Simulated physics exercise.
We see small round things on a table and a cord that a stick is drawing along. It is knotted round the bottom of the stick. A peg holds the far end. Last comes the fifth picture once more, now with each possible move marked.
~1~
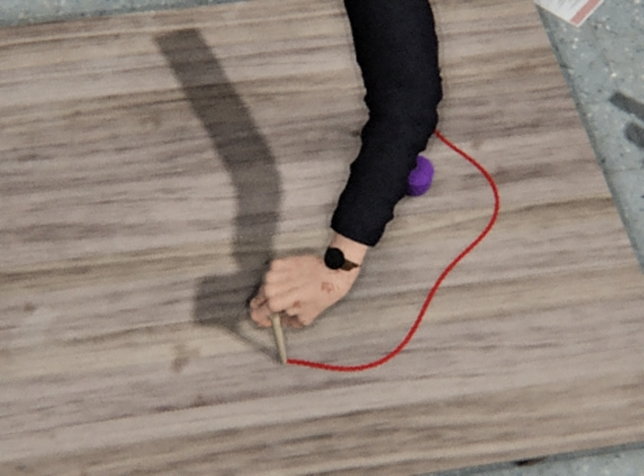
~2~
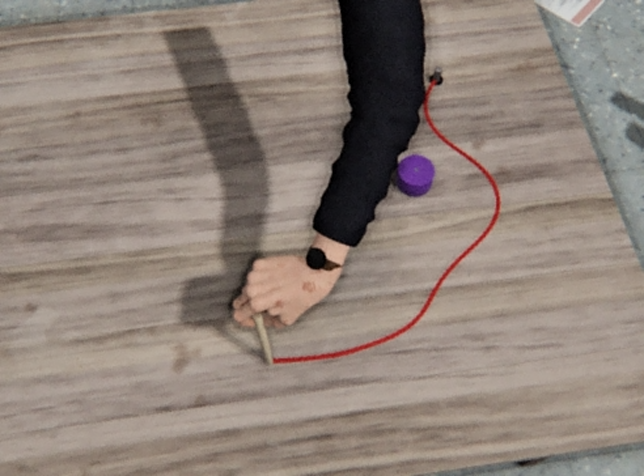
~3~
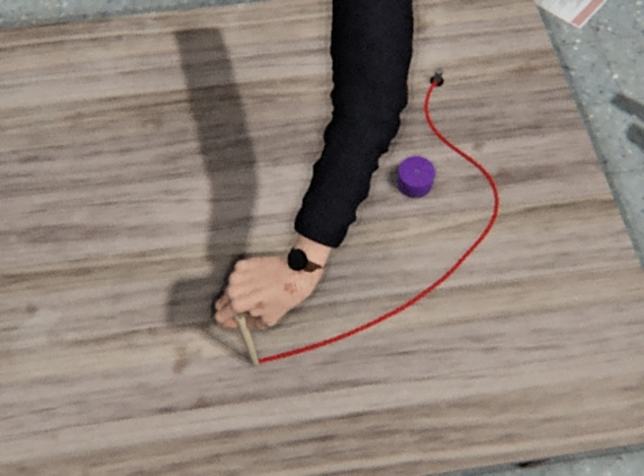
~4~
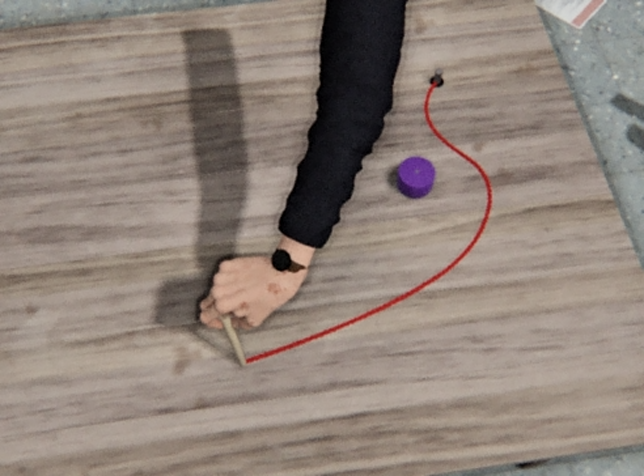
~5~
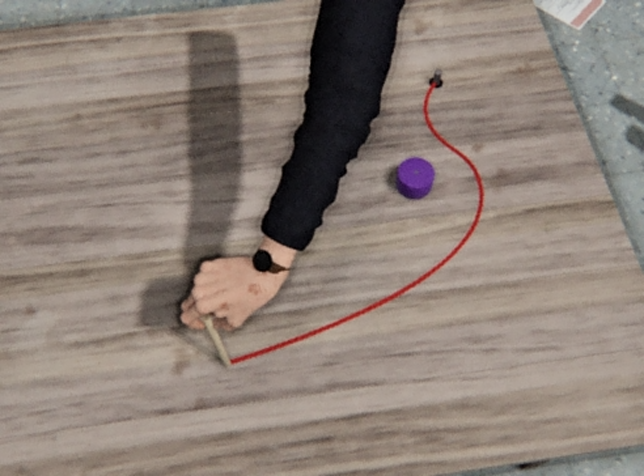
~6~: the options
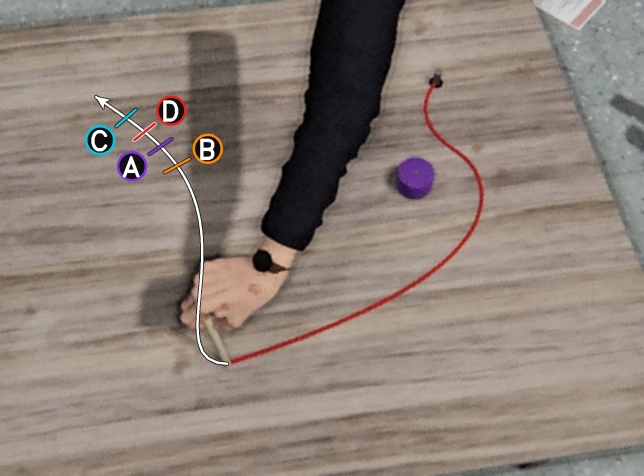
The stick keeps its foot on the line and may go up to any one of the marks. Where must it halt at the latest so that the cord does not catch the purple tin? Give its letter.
Up to mark A.
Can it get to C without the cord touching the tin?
No.
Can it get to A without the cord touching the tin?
Yes.
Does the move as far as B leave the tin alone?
Yes.
On the marked copy, A at (161, 146); B at (177, 166); C at (126, 118); D at (145, 132); the route from (227, 364) via (194, 198) to (96, 97).
Taking A. A third of the way, foot of the stick (201, 286), middle of the cord (435, 253).
Two thirds of the way, foot of the stick (195, 201), middle of the cord (423, 246).
When it is over, foot of the stick (161, 147), middle of the cord (377, 216); nothing has been touched.
As for the rest, B is safe but short; C brings the cord against the tin; D brings the cord against the tin.
